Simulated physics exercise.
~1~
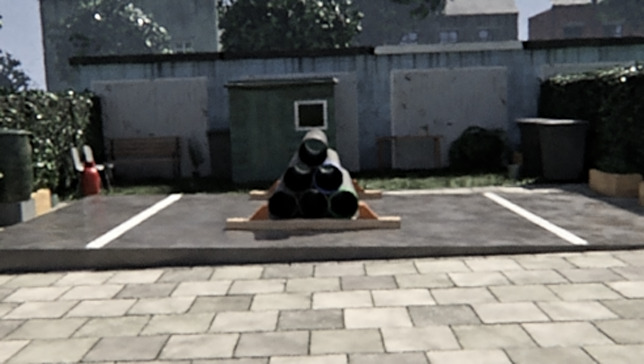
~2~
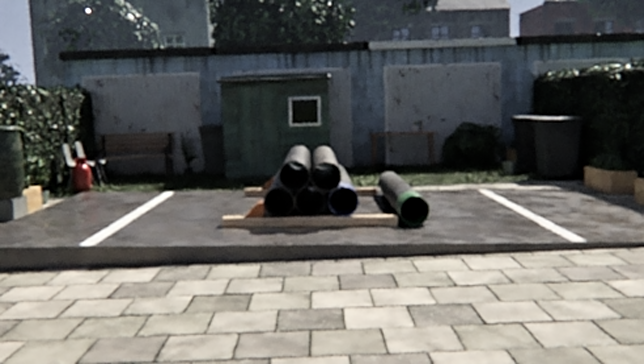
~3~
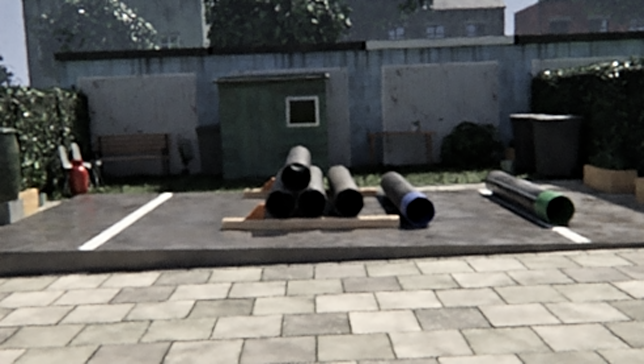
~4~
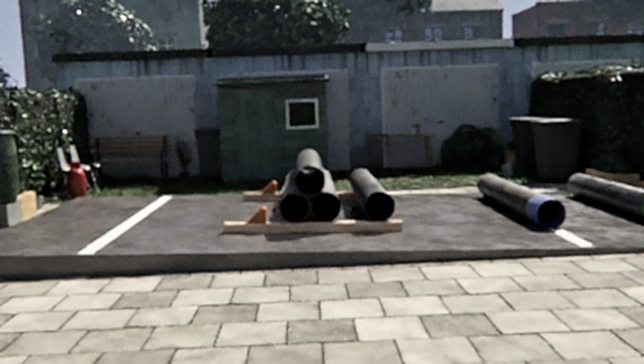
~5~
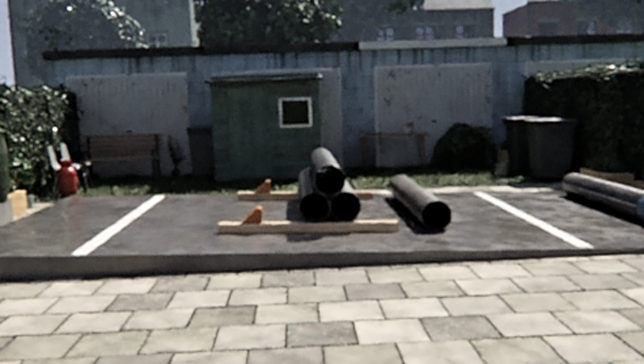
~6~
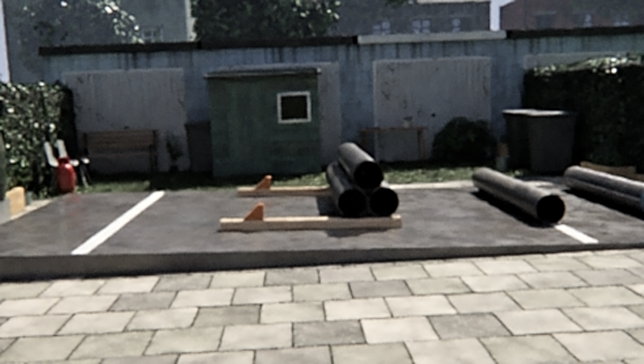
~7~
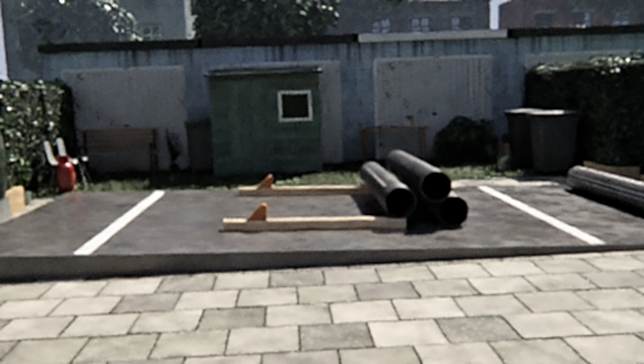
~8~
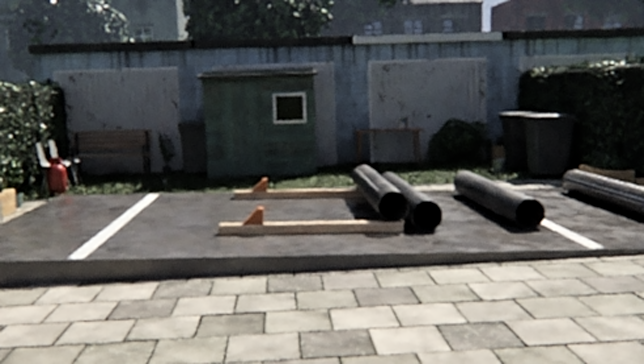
In a concrete storage bay, a stack of dark pipes collapses rightward off wooden bearers, several rolling past the right white line.
